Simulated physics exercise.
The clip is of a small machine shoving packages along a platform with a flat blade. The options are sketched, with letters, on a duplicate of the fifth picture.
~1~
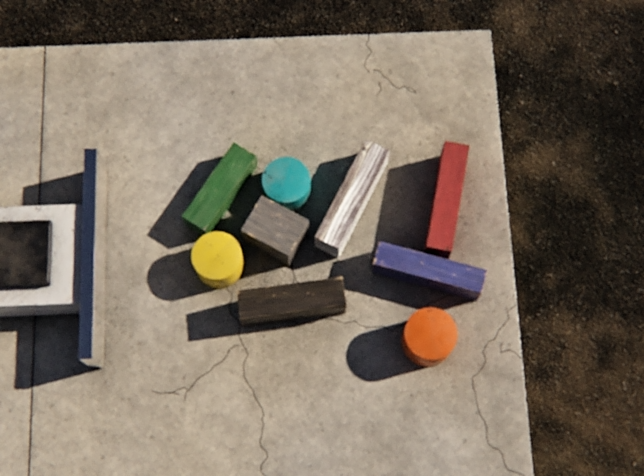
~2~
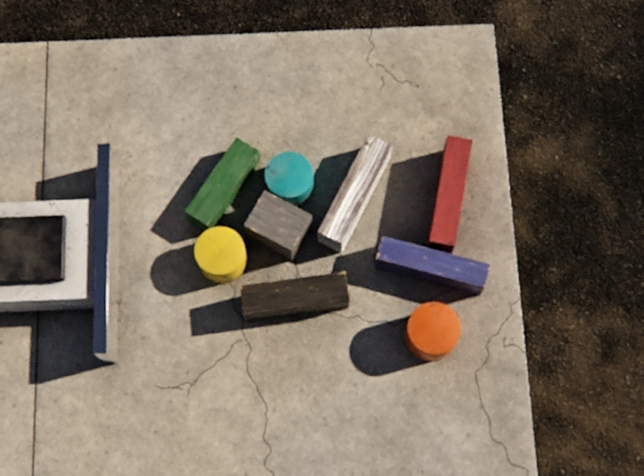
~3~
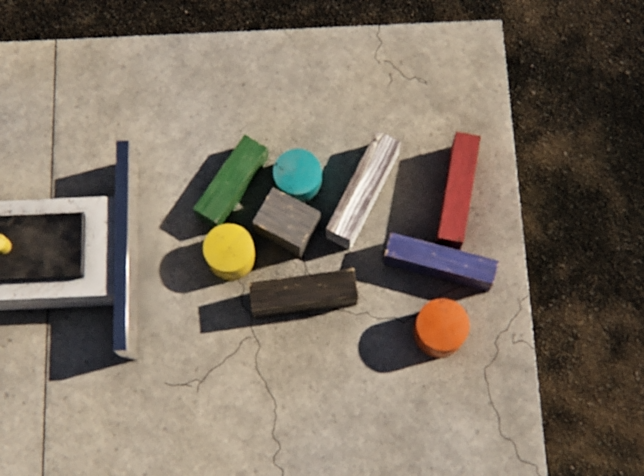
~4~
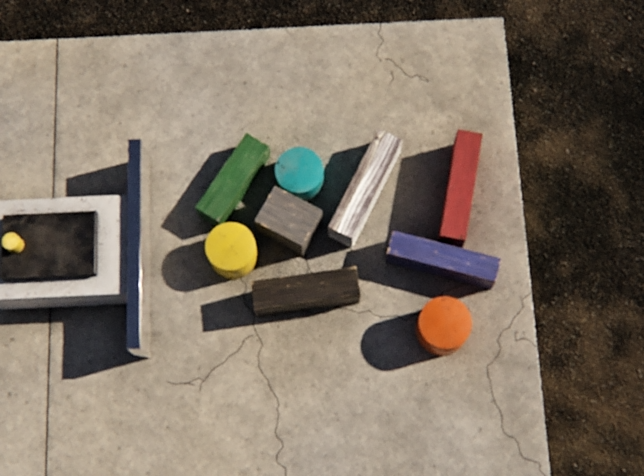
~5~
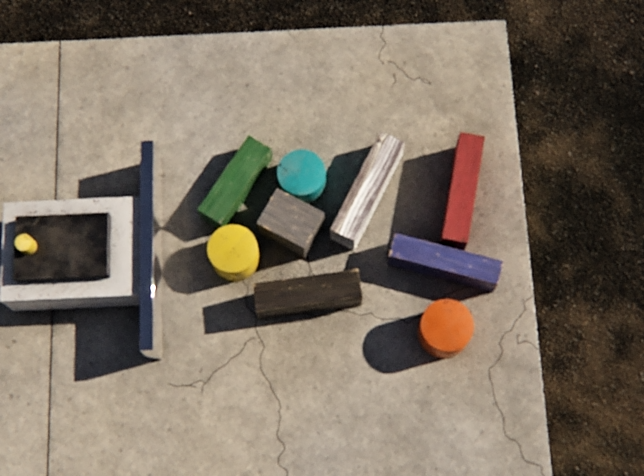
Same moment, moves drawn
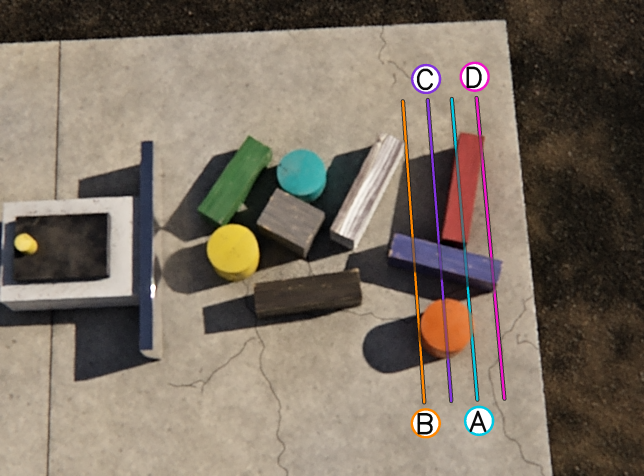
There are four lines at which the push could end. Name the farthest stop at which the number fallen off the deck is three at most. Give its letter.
A.
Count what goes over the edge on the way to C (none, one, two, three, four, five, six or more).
Three.
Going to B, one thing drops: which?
The red bar goes over.
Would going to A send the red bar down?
By then, yes.
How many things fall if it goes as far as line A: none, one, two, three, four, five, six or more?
By then, three.
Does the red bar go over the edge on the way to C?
Yes.
On the marked copy, A at (464, 243); B at (413, 245); C at (439, 244); D at (490, 242).
Taking A. A third of the way, robot (183, 241); white stick (375, 193); green bar (281, 174).
Two thirds of the way, robot (298, 236); blue bar (517, 273); red bar (497, 189).
When it is over, robot (387, 231); red bar over the edge; white stick over the edge; three fallen.
As for the rest, B is within the limit but short; C is within the limit but short; D drops six.
